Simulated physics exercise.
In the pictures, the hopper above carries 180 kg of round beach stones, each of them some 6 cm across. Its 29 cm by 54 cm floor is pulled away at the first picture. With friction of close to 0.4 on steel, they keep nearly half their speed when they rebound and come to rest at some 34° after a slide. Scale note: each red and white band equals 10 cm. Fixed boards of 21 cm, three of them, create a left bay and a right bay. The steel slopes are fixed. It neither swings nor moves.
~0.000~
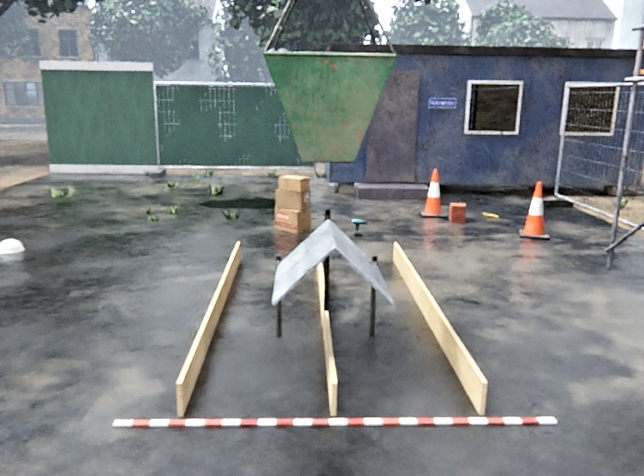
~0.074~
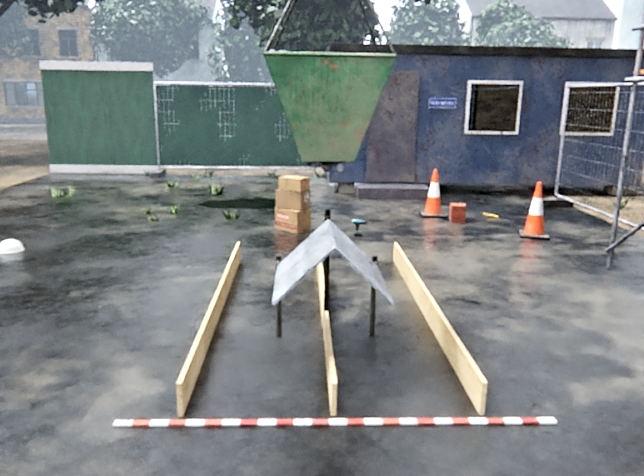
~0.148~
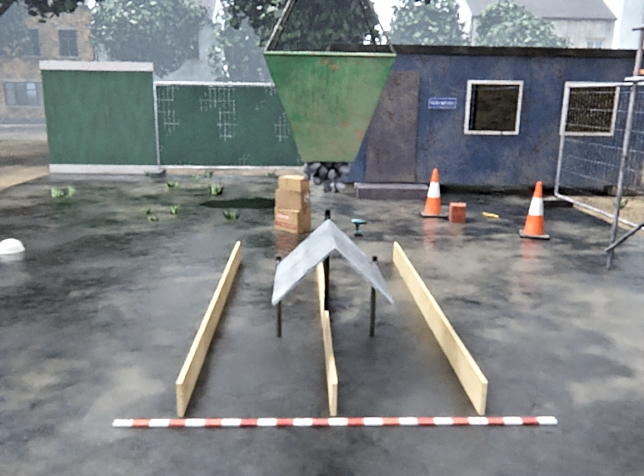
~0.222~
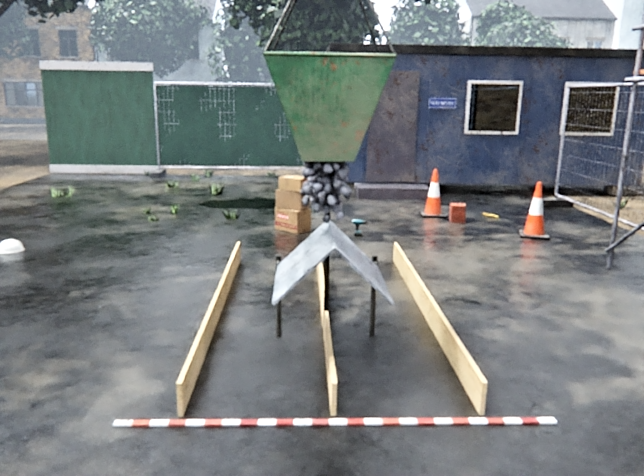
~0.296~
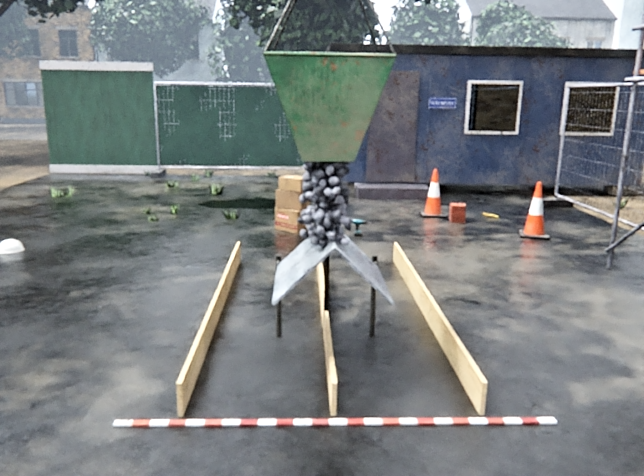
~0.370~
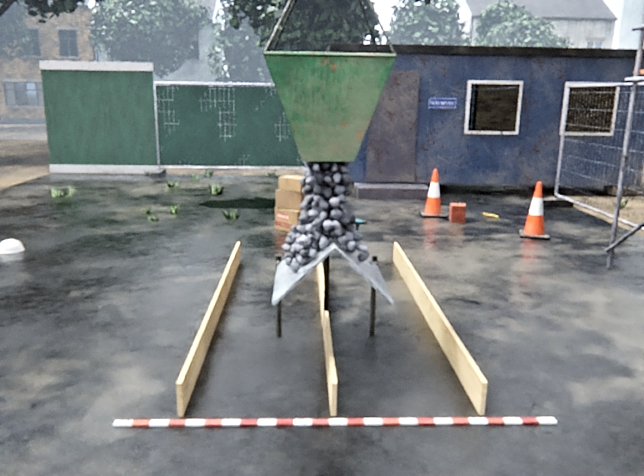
A green hopper hangs over a wet grey yard, seen from the front and slightly above by a still camera, with a green fence and a blue cabin behind. Below it stand a grey peaked plate on dark legs, three pale boards, a red-and-white pole in front, brown boxes and orange cones. Round grey stones drop from the hopper in a thickening column, strike the peak and spread down both slopes.
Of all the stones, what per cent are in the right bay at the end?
Around 32 in every hundred.
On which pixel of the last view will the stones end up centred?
(241, 361).
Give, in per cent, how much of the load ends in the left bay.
65 per cent.
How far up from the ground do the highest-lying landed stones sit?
Max stone height at rest approx 22 cm.
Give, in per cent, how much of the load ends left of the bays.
I'd put it at roughly 5 in a hundred.
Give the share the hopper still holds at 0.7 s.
Roughly 10 per cent still sits inside.
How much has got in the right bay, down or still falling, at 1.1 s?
By then I'd say close to 30 per cent.
After 0.7 s, 10 % in the hopper, 38 % on the steel, 37 % falling or lying in the left bay, 15 % falling or lying in the right bay; the stones farthest right are at (442, 354).
After 1.1 s, 0 % in the hopper, 9 % on the steel, 2 % falling or lying left of the bays, 60 % falling or lying in the left bay, 29 % falling or lying in the right bay; the stones farthest right are at (449, 353).
After 1.7 s, 0 % in the hopper, 4 % falling or lying left of the bays, 64 % falling or lying in the left bay, 32 % falling or lying in the right bay; the stones farthest right are at (452, 353).
After 2.6 s, 0 % in the hopper, 4 % falling or lying left of the bays, 64 % falling or lying in the left bay, 32 % falling or lying in the right bay; the stones farthest right are at (451, 351).
After 4.5 s, 0 % in the hopper, 4 % left of the bays, 64 % in the left bay, 32 % in the right bay; the stones farthest right are at (451, 351).
